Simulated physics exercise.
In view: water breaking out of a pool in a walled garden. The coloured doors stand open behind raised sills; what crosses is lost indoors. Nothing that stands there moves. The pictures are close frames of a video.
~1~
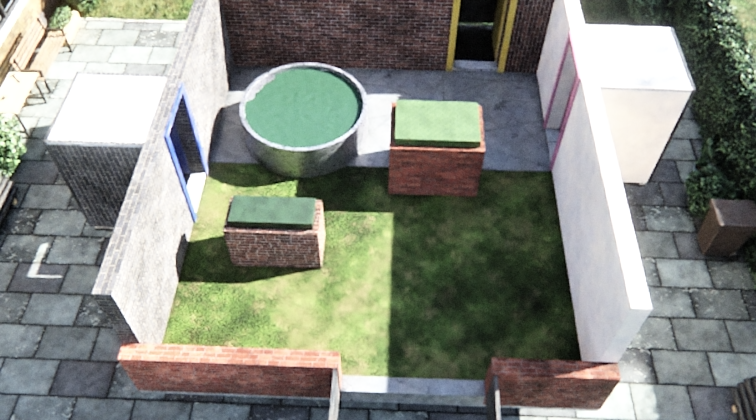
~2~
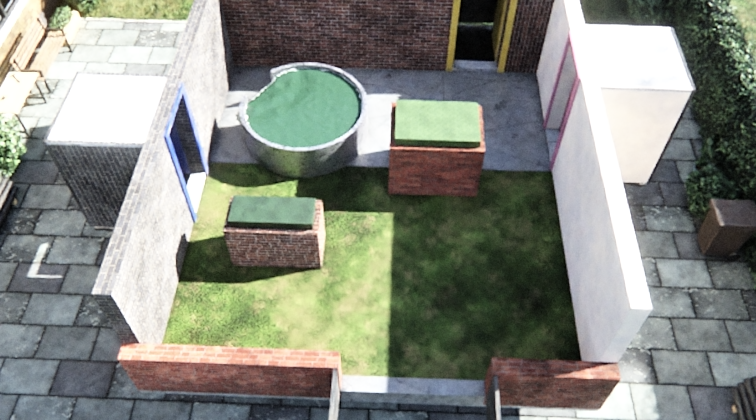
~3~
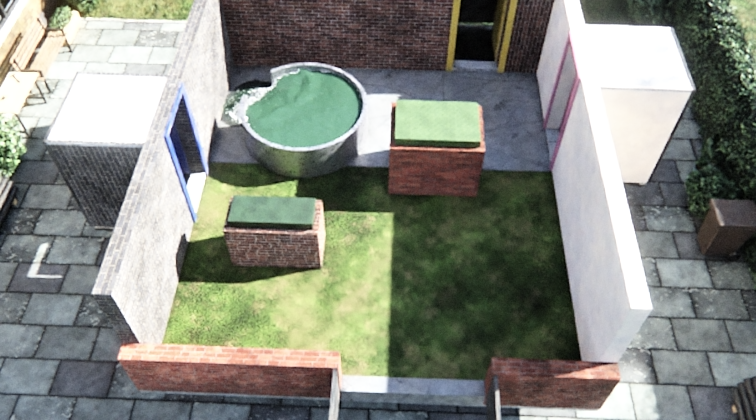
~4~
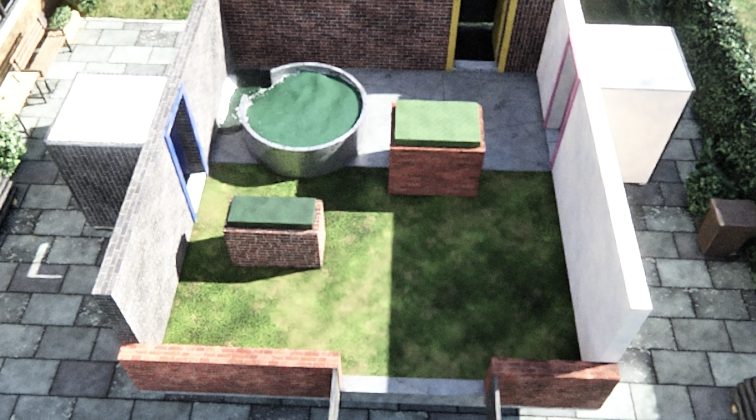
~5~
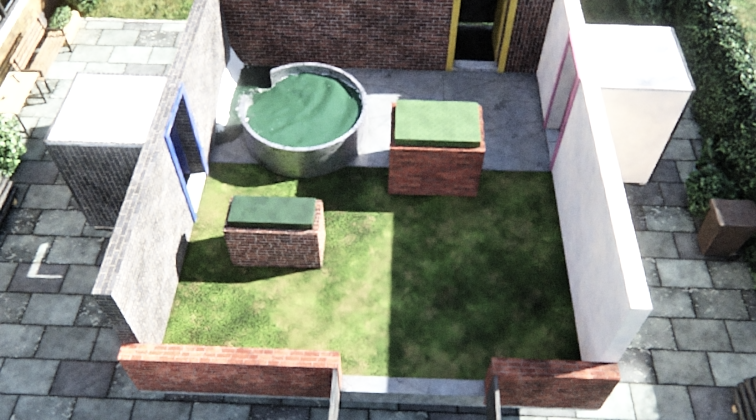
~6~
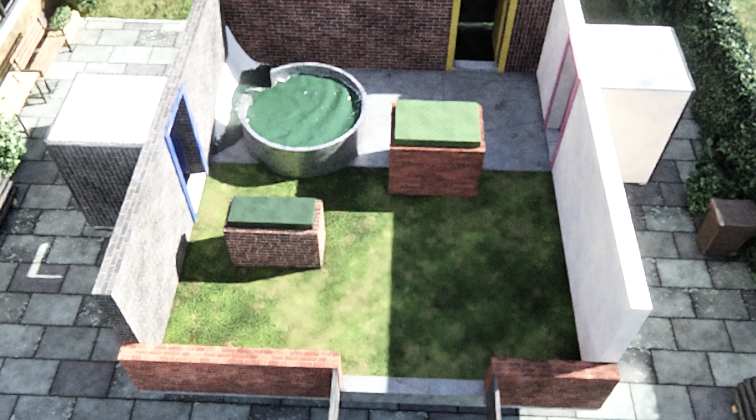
Water breaks out of the round tank's upper left side and spreads toward the brick wall.
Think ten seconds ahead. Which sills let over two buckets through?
One by one: The pink door lets in a lot; the yellow door admits no more than that; the blue door admits no more than that.
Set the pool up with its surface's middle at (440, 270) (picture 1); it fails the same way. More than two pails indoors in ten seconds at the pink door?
One by one: Pink lets less in.
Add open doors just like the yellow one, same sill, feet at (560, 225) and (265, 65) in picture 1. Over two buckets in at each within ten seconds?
In that order: Keeps below it, goes over.
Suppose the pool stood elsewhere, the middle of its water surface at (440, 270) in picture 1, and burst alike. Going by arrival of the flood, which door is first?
It is the blue-painted one.
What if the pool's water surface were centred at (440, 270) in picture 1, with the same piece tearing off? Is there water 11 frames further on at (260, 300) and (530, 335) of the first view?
As listed: Under water, free of water.
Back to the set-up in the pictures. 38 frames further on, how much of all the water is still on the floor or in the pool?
I make it 98 per cent.
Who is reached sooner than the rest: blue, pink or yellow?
I say the blue-painted one.
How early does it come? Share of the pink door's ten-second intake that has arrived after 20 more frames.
Some 0 per cent.
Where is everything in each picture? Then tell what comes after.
In the first picture, the round tank at (304, 107) is whole and still.
In the second picture, the front is at a hidden place, out from the gap at (260, 102).
In the third picture, the front is at (245, 86), out from the gap at (261, 103).
In the fourth picture, the front is at (233, 75), out from the gap at (261, 103).
In the fifth picture, the front is at (235, 67), out from the gap at (260, 103).
In the sixth picture, the front is at (235, 67), out from the gap at (260, 102).
A moment on, water covers 10 % of the floor; the pink door not reached, the yellow door not reached, the blue door not reached.
Next, water covers 25 % of the floor; the pink door not reached, the yellow door not reached, the blue door wet at the sill, nothing in.
Then, water covers 40 % of the floor; the pink door wet at the sill, nothing in, the yellow door wet at the sill, nothing in, the blue door wet at the sill, nothing in.
Later, water covers 65 % of the floor; the pink door over two buckets in, the yellow door wet at the sill, nothing in, the blue door wet at the sill, nothing in.
In the end, water covers 95 % of the floor; the pink door over two buckets in, the yellow door under two buckets in, the blue door wet at the sill, nothing in.
